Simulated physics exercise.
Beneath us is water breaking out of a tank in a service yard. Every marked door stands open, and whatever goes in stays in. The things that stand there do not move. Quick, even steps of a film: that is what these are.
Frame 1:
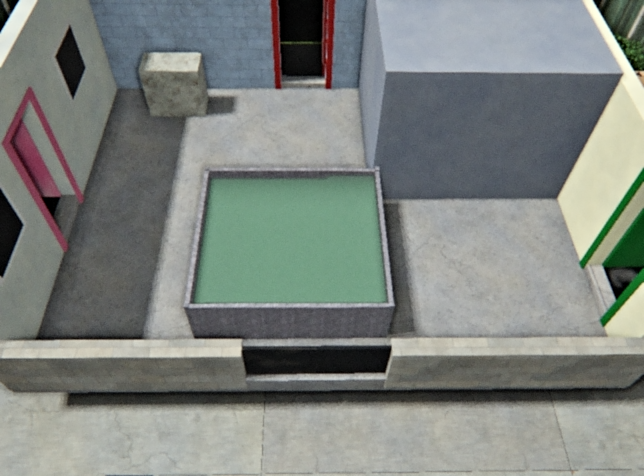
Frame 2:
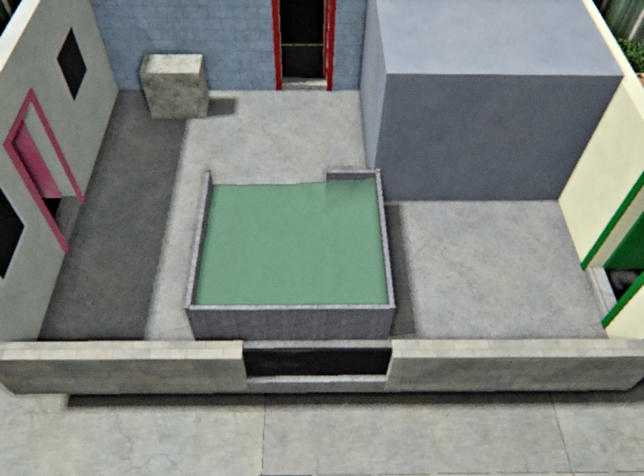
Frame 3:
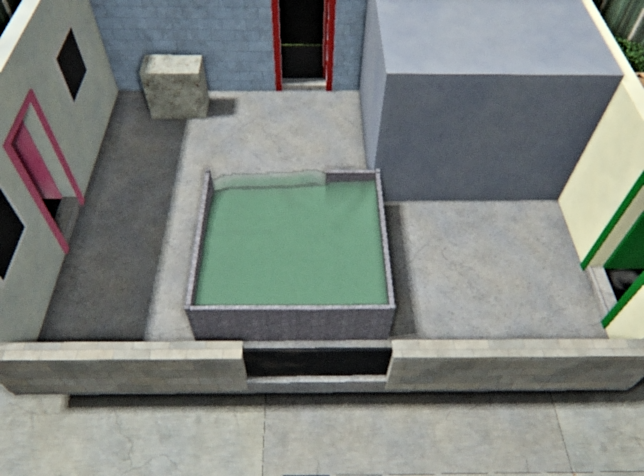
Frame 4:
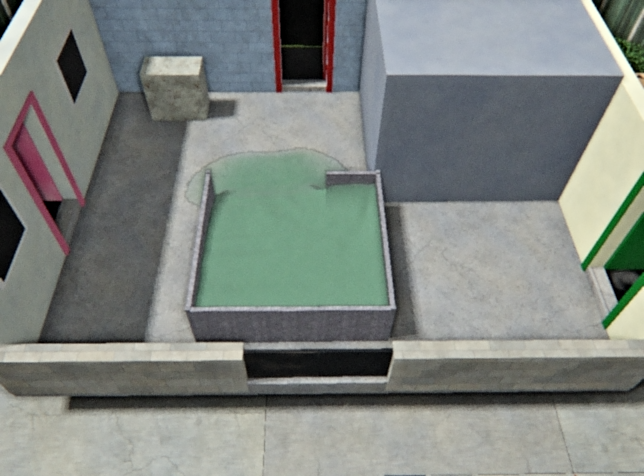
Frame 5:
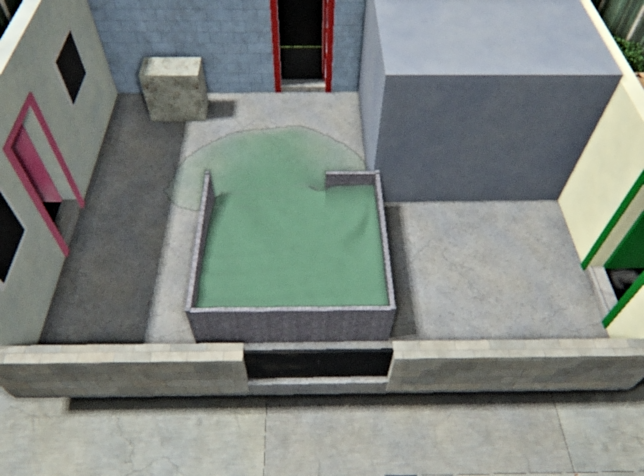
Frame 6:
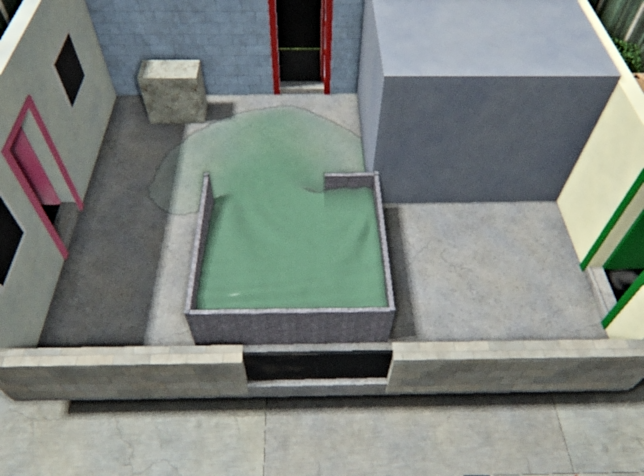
A square open tank of green water sat still in a walled yard, then a gap opened in its far side and the water poured out, spreading across the pale floor behind it.
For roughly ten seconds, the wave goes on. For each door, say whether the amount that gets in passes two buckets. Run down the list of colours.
One by one: The green door sees two pails or less; the red door sees more than two pails; the pink door sees two pails or less.
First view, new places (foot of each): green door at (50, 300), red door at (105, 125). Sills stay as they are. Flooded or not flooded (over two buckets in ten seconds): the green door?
As it turns out, the green door overshoots.
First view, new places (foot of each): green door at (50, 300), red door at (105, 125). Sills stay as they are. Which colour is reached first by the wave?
It would be the red-painted one.
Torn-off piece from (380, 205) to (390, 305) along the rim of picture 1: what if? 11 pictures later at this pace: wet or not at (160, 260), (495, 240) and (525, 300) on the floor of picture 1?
The three spots, in order, are spared, inundated and inundated.
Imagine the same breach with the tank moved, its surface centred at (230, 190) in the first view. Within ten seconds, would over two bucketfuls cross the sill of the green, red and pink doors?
Green: Exceeds it; red: Exceeds it; pink: Falls short.
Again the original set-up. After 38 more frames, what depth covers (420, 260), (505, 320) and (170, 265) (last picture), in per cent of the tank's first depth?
Approx. values, in order: 0 %, 0 %, 4 %.
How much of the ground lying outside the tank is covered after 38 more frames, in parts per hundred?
About 75 per cent.
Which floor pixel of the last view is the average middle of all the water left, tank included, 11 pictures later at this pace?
The water's middle lies around (264, 197).
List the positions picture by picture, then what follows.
Still water in the open tank at (291, 234), in the first picture.
Water pours out on the open tank's far side and has run to a hidden place, in the second picture.
Water pours out on the open tank's far side and has run to a hidden place, in the third picture.
The front is at (322, 156), out from the gap on the open tank's far side, in the fourth picture.
Water pours out on the open tank's far side and has run to (296, 128), in the fifth picture.
The front is at (286, 108), out from the gap on the open tank's far side, in the sixth picture.
A moment on, water covers 35 % of the floor; the green door not reached, the red door over two buckets in, the pink door not reached.
Next, water covers 40 % of the floor; the green door not reached, the red door far over two buckets in, the pink door not reached.
Then, water covers 50 % of the floor; the green door not reached, the red door far over two buckets in, the pink door wet at the sill, nothing in.
Later, water covers 75 % of the floor; the green door not reached, the red door far over two buckets in, the pink door wet at the sill, nothing in.
In the end, water covers 90 % of the floor; the green door wet at the sill, nothing in, the red door far over two buckets in, the pink door wet at the sill, nothing in.
